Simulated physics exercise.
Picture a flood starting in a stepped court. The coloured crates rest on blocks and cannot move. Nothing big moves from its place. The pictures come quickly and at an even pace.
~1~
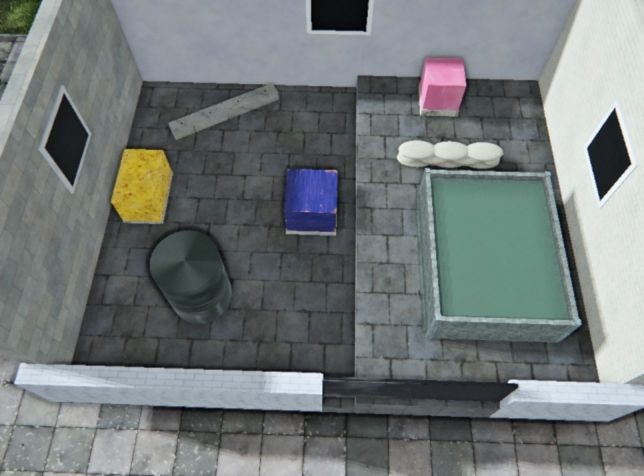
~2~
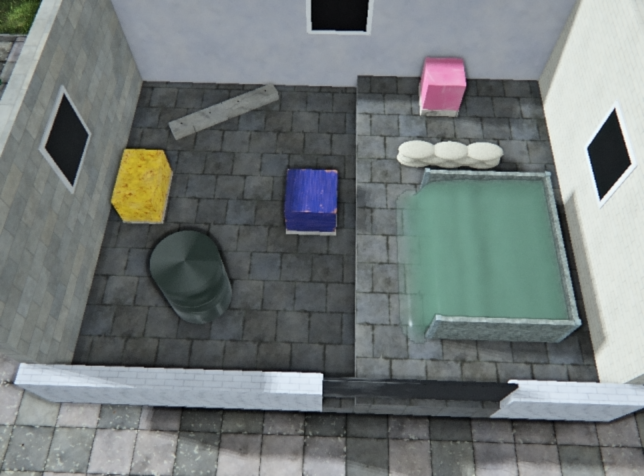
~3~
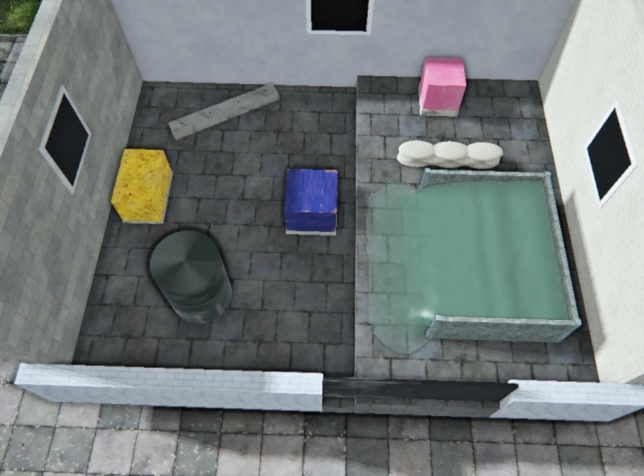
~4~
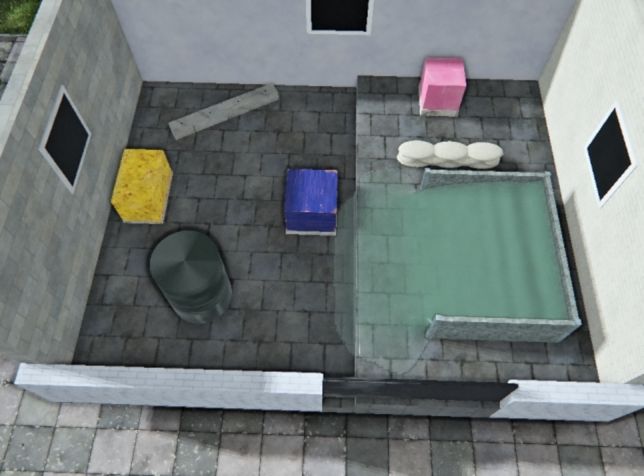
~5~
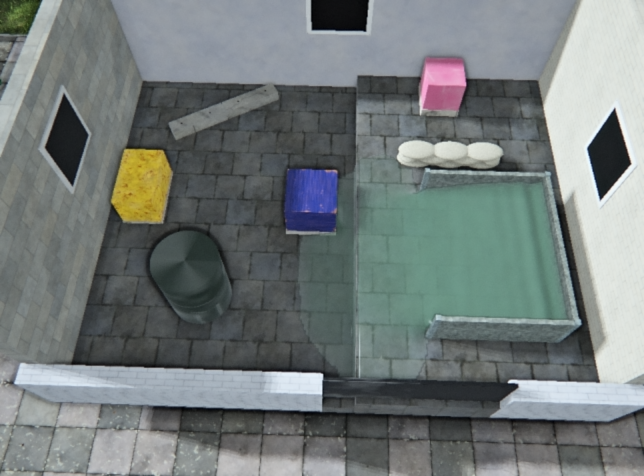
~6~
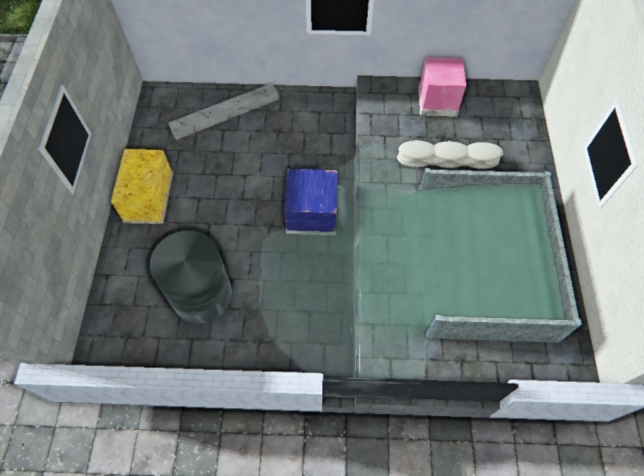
Green water pouring from the left side of a stone tank, spreading leftward across grey paving and past a blue block.
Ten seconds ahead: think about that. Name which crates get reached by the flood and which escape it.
In the end the yellow crate gets dampened by the water; the blue crate gets dampened by the water; the pink crate avoids any dampness from the water.
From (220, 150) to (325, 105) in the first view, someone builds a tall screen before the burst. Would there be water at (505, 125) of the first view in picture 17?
My call: Spared.
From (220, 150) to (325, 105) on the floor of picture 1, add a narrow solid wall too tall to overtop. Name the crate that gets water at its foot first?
That would be the blue-painted one.
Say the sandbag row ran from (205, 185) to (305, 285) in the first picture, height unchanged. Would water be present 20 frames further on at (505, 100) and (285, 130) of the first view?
Status by location - spared; soaked.
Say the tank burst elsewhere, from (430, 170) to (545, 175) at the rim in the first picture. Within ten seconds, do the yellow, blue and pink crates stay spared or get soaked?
Result: Yellow crate gets overtopped, blue crate gets overtopped, pink crate gets overtopped.
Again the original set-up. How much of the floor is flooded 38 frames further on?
Share estimate: About 65 per cent.
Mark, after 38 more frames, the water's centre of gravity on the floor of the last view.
I'd say near (264, 230).
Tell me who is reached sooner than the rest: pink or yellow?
First comes the yellow one.
A moment on, water covers 35 % of the floor; the yellow crate water round its plinth, the blue crate water round its plinth, the pink crate not reached.
Next, water covers 50 % of the floor; the yellow crate water round its plinth, the blue crate water round its plinth, the pink crate not reached.
Then, water covers 65 % of the floor; the yellow crate water round its plinth, the blue crate water round its plinth, the pink crate not reached.
Later, water covers 65 % of the floor; the yellow crate water round its plinth, the blue crate water round its plinth, the pink crate not reached.
In the end, water covers 65 % of the floor; the yellow crate was topped, the blue crate was topped, the pink crate stayed above the water.
